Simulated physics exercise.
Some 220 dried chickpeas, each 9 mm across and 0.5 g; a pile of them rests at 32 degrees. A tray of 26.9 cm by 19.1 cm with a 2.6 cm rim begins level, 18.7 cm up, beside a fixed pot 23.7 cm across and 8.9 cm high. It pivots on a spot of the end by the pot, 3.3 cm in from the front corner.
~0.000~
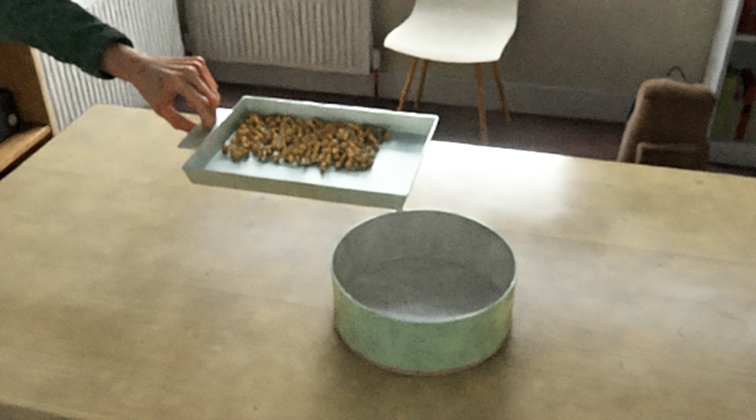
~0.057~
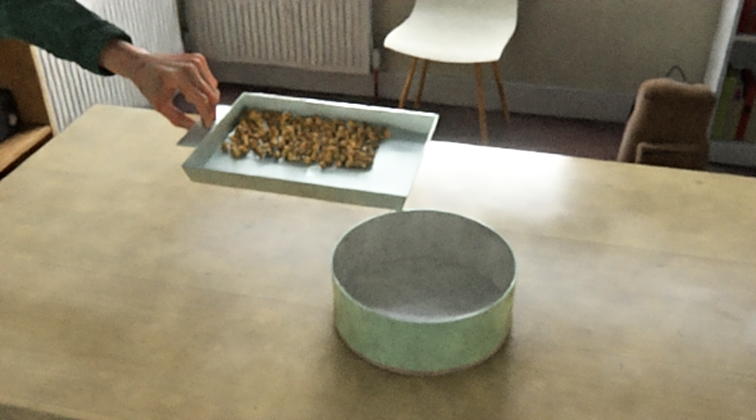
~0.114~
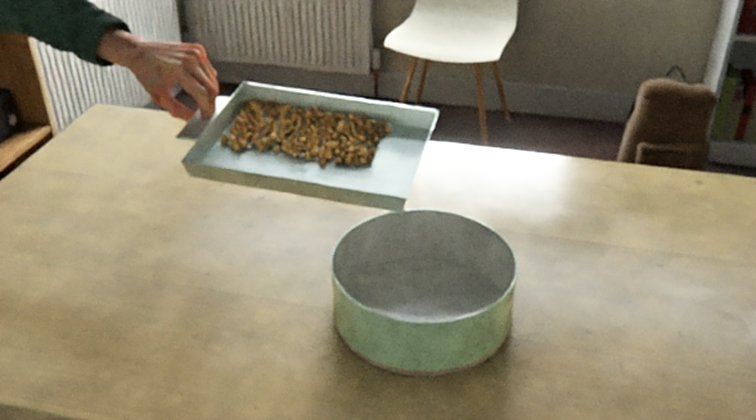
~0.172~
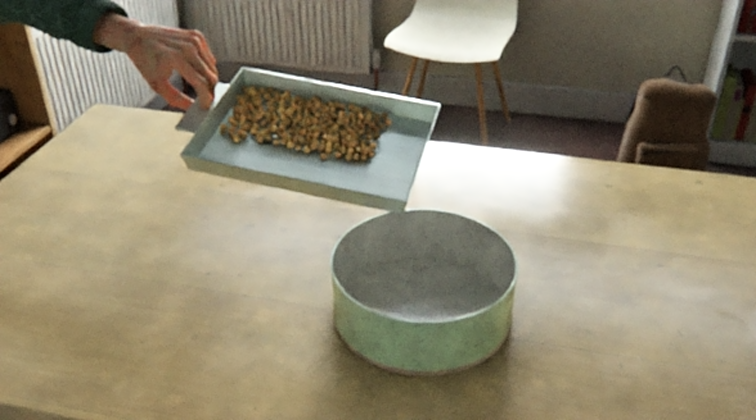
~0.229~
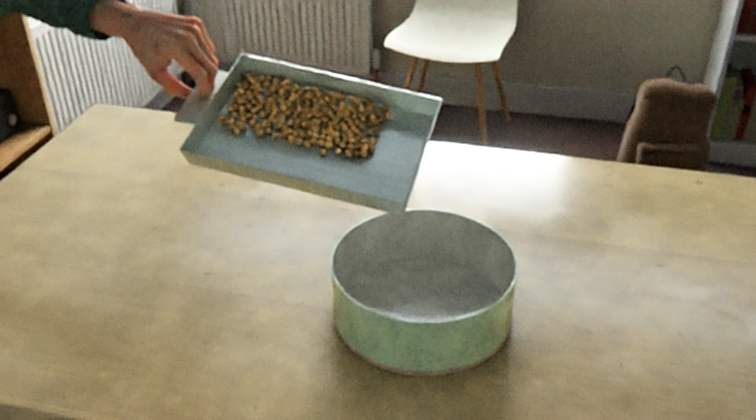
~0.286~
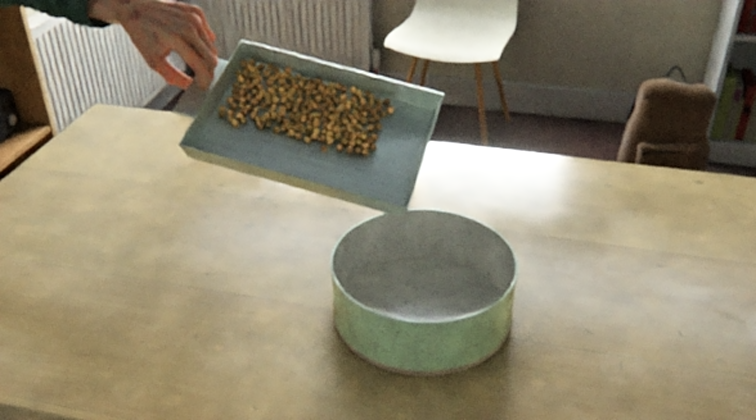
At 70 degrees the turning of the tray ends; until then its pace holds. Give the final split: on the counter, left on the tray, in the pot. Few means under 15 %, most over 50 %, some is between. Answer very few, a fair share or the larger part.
Counter very few, tray the larger part, pot a fair share.
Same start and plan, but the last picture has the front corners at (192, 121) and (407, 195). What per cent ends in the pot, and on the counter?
Pot 5, counter 0.
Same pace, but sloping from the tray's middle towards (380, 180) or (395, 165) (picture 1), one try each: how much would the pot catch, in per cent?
Some 25 and 5 per cent.
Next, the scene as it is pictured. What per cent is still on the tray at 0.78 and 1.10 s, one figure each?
About 100, 75.
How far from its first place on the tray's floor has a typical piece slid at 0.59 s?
About 9 cm.
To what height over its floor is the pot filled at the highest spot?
Some 1.5 cm.
After 0.59 s, tilt 45 degrees; the tray holds 100 %, the pot 0 %.
After 0.78 s, tilt 61 degrees; the tray holds 100 %, the pot 0 %.
After 1.10 s, tilt 70 degrees; the tray holds 75 %, the pot 20 %.
At rest (2.3 s), counter 0 %, tray 65 %, pot 35 %.
